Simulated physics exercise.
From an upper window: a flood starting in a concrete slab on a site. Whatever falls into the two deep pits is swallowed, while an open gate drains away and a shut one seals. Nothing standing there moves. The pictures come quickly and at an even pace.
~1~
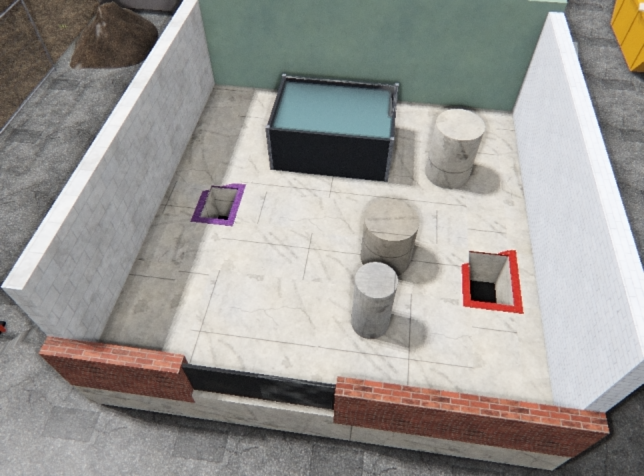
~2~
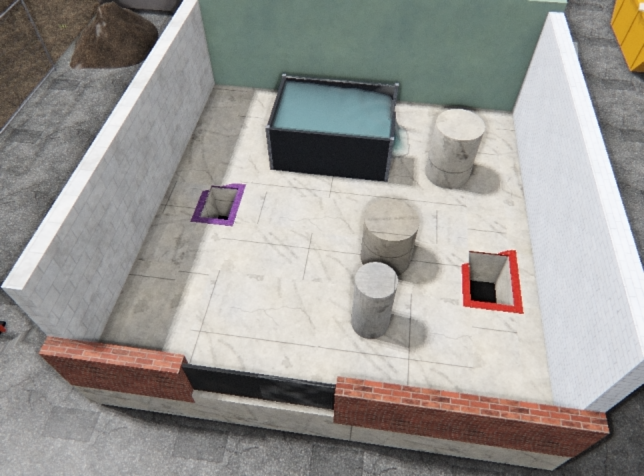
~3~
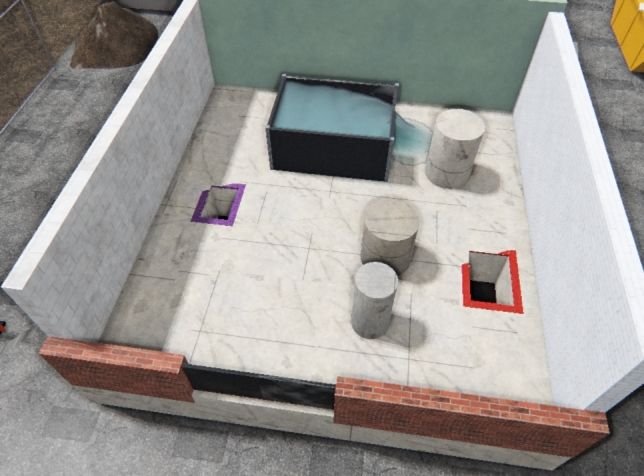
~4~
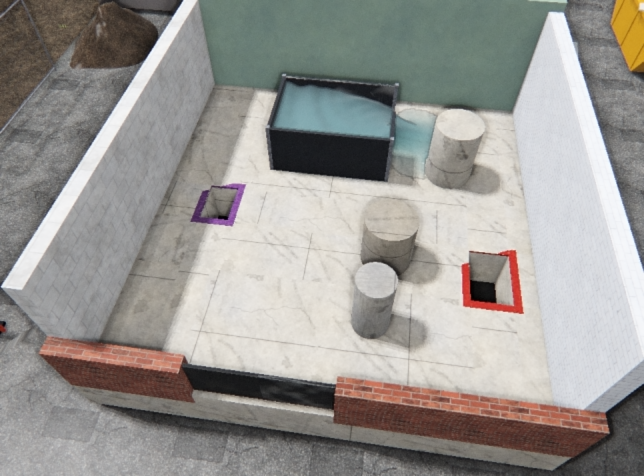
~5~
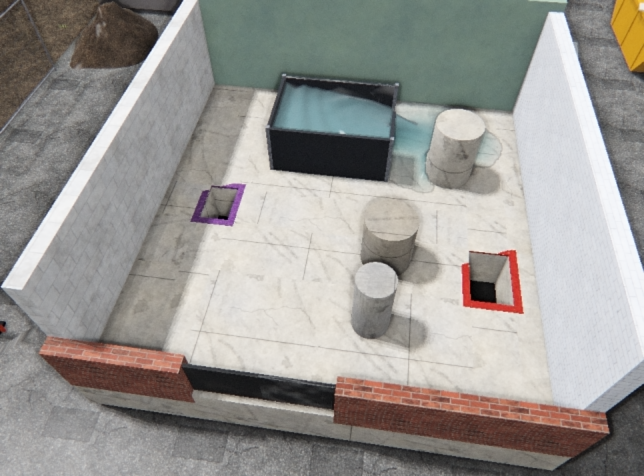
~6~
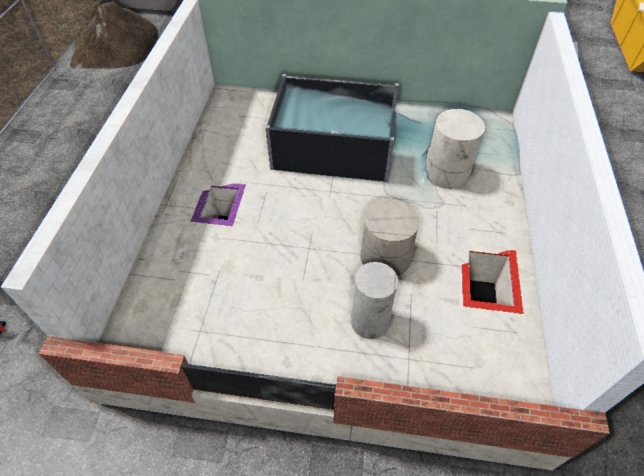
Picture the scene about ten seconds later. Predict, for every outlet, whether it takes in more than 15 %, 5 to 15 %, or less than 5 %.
One by one: The gate drains a share short of five per cent. The purple pit drains a share short of five per cent. The red pit drains a share exceeding fifteen per cent.
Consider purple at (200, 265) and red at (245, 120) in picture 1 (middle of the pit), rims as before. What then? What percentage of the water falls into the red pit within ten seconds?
Red: 6 %.
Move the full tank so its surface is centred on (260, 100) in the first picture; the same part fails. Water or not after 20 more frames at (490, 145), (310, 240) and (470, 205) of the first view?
So, first one got wet, second one stays dry, third one got wet.
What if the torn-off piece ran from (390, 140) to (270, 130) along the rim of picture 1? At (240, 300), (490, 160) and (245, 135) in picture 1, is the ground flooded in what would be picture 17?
Well, the first is hit by the spill, the next missed by the spill, the last missed by the spill.
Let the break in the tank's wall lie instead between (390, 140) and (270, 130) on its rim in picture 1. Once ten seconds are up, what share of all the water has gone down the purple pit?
I'd estimate the purple pit takes around 15 percent.
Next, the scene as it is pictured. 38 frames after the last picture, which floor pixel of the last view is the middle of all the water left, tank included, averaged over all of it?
It is around (389, 174).
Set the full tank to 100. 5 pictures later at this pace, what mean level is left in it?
Some 66 per cent.
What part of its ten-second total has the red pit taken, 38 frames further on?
Something like 60 in a hundred.
A moment on, water covers 15 % of the floor; the gate 0 %, the purple pit 0 %, the red pit 0 %.
Next, water covers 25 % of the floor; the gate 0 %, the purple pit 0 %, the red pit 1 %.
Then, water covers 40 % of the floor; the gate 0 %, the purple pit 0 %, the red pit 7 %.
Later, water covers 60 % of the floor; the gate 0 %, the purple pit 0 %, the red pit 17 %.
In the end, water covers 95 % of the floor; the gate 0 %, the purple pit 2 %, the red pit 29 %.
